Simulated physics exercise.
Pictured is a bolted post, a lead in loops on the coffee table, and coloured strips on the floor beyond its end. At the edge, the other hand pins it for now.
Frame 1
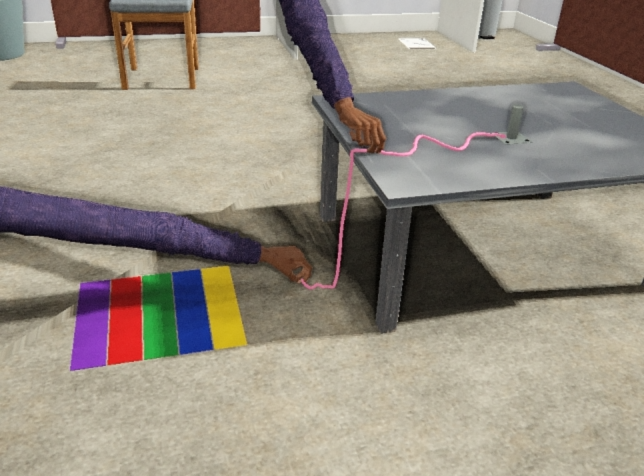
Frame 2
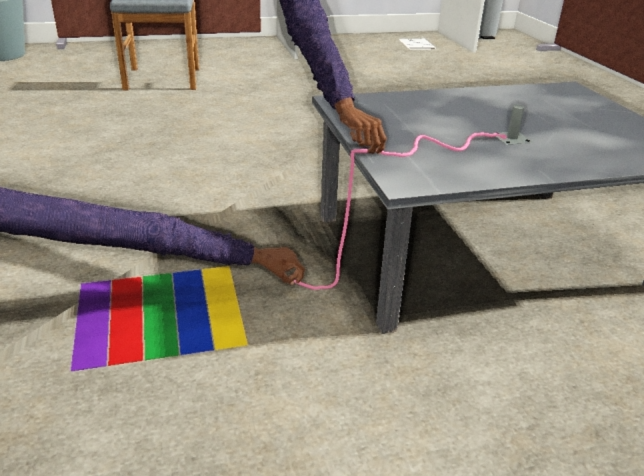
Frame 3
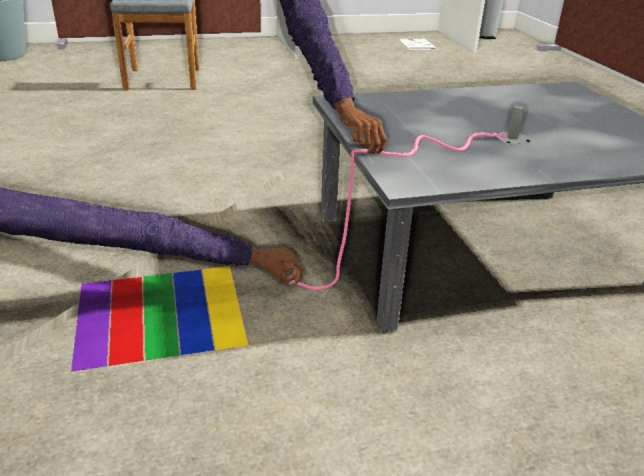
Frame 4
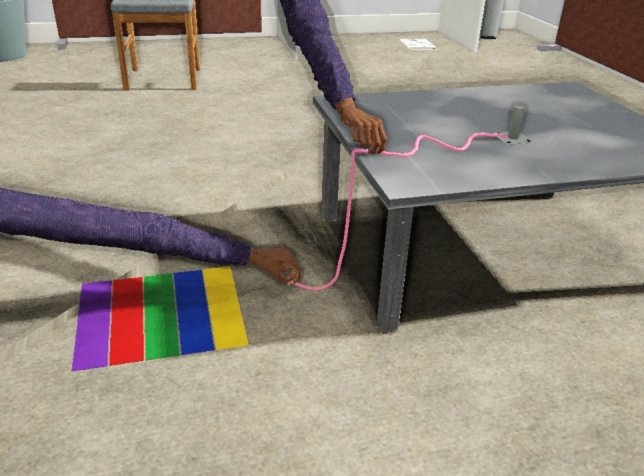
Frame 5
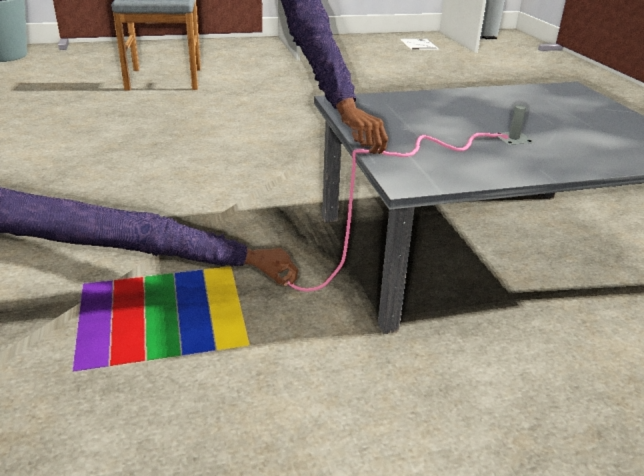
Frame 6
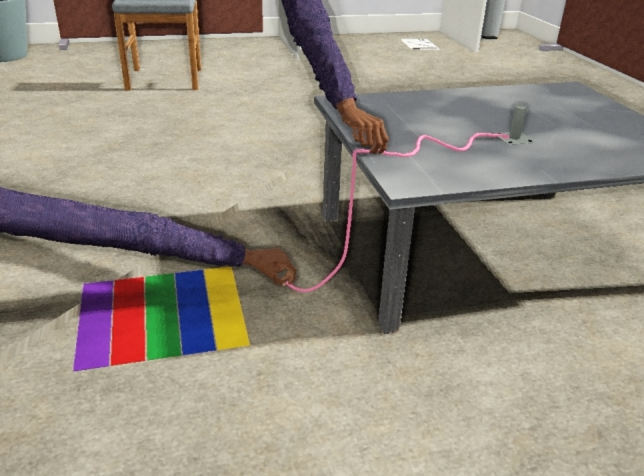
A hand near the floor draws the pink cord's end slightly left toward the coloured strips.
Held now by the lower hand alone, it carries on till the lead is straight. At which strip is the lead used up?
At the red one.
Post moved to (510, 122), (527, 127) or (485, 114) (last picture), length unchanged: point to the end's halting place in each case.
Around (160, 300), then (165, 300), then (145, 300).
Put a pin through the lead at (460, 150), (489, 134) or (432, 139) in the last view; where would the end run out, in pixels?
In order of the tries: About (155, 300), then (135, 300), then (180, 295).
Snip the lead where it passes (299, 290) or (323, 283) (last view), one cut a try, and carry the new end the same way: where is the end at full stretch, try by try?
In turn, around (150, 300) and around (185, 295).
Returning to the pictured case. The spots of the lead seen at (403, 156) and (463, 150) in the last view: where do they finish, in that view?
They finish close to (338, 165) and close to (437, 144).
Early on, end near (193, 294); over blue.
Midway, end near (153, 300); over green.
At the end of the slack, end near (129, 303); over red. The end stops over the red strip.
